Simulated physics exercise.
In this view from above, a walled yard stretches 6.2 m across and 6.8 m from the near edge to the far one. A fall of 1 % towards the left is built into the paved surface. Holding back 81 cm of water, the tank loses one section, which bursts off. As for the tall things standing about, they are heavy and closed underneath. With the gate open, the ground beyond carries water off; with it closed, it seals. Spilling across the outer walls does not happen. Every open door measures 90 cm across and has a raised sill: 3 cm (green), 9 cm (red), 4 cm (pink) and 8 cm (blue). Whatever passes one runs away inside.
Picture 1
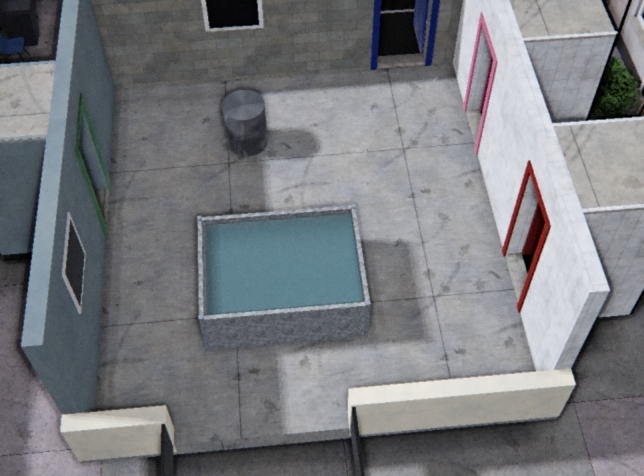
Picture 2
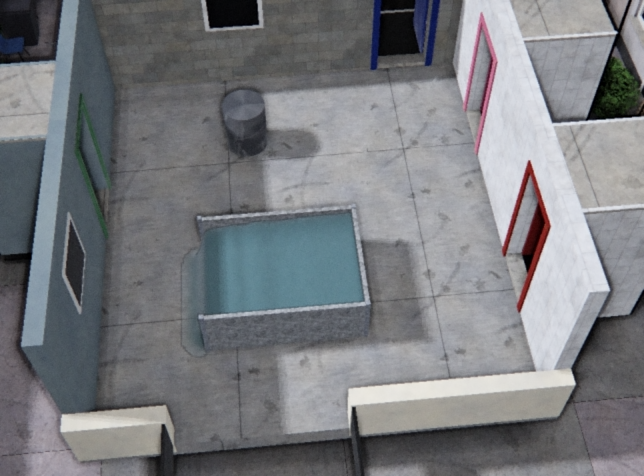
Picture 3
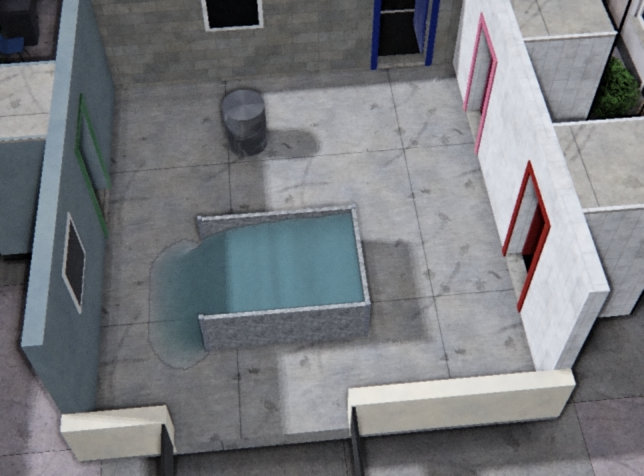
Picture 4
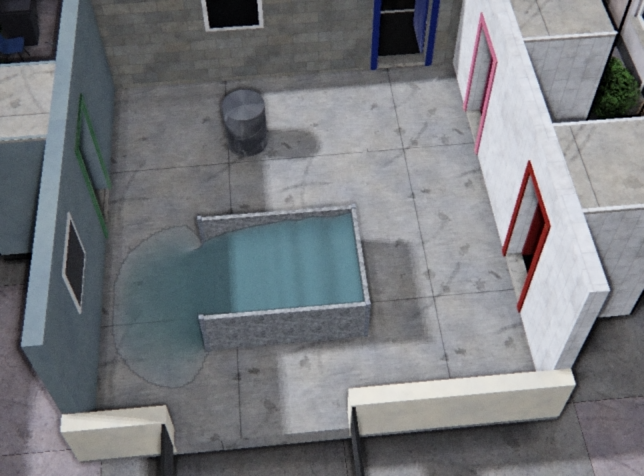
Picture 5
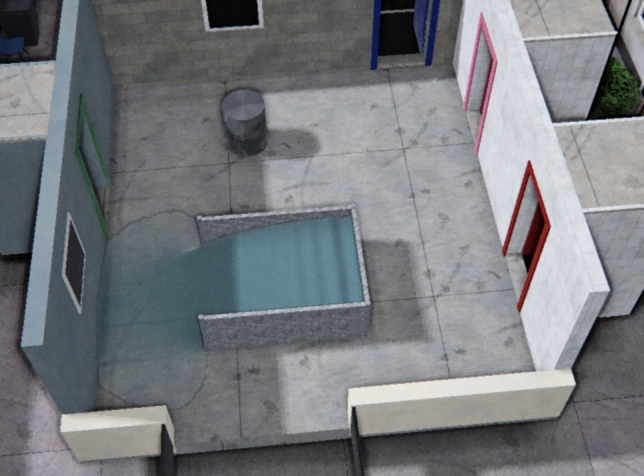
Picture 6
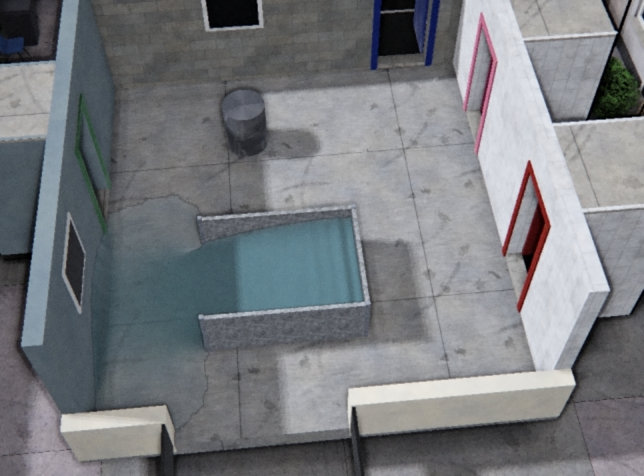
The video shows a walled yard from above, where a rectangular stone tank beside a gray barrel loses its left side, and water pours out, spreading leftward across the paved floor in a widening sheet to the blue-gray wall.
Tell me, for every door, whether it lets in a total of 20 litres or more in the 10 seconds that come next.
For every door: The green door does; the red door does not; the pink door does; the blue door does not.
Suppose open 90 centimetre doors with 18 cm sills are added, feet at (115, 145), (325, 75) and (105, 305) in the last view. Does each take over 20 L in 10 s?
In that order: Not over, not over, above.
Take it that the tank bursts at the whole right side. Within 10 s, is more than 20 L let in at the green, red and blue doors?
Then green would come out on the high side, red on the high side and blue on the high side.
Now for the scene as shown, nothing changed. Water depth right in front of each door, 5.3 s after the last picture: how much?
You'd get green at 6 cm, red at 7 cm, pink at 8 cm, and blue at 3 cm.
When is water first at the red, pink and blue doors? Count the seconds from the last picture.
Arrival: Red 3.0 s, pink 4.5 s, blue 3.2 s.
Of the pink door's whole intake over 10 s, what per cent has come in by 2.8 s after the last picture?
Some 0 per cent by then.
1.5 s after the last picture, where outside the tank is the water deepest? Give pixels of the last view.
In the final picture, near (96, 424).
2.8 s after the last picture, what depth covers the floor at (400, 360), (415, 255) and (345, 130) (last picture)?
Spot one 7 cm, spot two 0 cm, spot three 0 cm.
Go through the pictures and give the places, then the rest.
The tank at (281, 263) is whole and still, 81 cm deep, in the first picture.
The front is at (198, 252), 0.9 m from the gap at (207, 287); 0.5 m2 of floor is under water; 81 cm left at the back of the tank, in the second picture.
The front is at (175, 247), 1.2 m from the gap at (207, 290); 1.5 m2 of floor is under water; 81 cm left at the back of the tank, in the third picture.
Water pours out at (208, 291) and has run 1.5 m, to (133, 257); typically 11 cm deep outside, 79 cm at the tank's back, in the fourth picture.
Water pours out at (208, 292) and has run 2.0 m, to (107, 247); typically 10 cm deep outside, 71 cm at the tank's back, in the fifth picture.
Water pours out at (208, 292) and has run 2.3 m, to (112, 217); typically 10 cm deep outside, 68 cm at the tank's back, in the sixth picture.
Then, 0.7 s after the last picture water covers 15 % of the floor and is deepest (60 cm) near (96, 424); green door 16 cm at the sill, 20 L in, red door not reached, pink door not reached, blue door not reached.
Then, 1.5 s after the last picture water covers 35 % of the floor and is deepest (55 cm) near (96, 424); green door 15 cm at the sill, 75 L in, red door not reached, pink door not reached, blue door not reached.
Then, 2.8 s after the last picture water covers 55 % of the floor and is deepest (30 cm) near (95, 436); green door 10 cm at the sill, 135 L in, red door not reached, pink door not reached, blue door not reached.
Then, 5.3 s after the last picture water covers 85 % of the floor and is deepest (16 cm) near (116, 92); green door 6 cm at the sill, 175 L in, red door 7 cm at the sill, 1 L in, pink door 8 cm at the sill, 2 L in, blue door 3 cm at the sill, 0 L in.
Then, 9.3 s after the last picture water covers 100 % of the floor and is deepest (11 cm) near (361, 73); green door 7 cm at the sill, 200 L in, red door 2 cm at the sill, 1 L in, pink door 6 cm at the sill, 45 L in, blue door 10 cm at the sill, 2 L in.
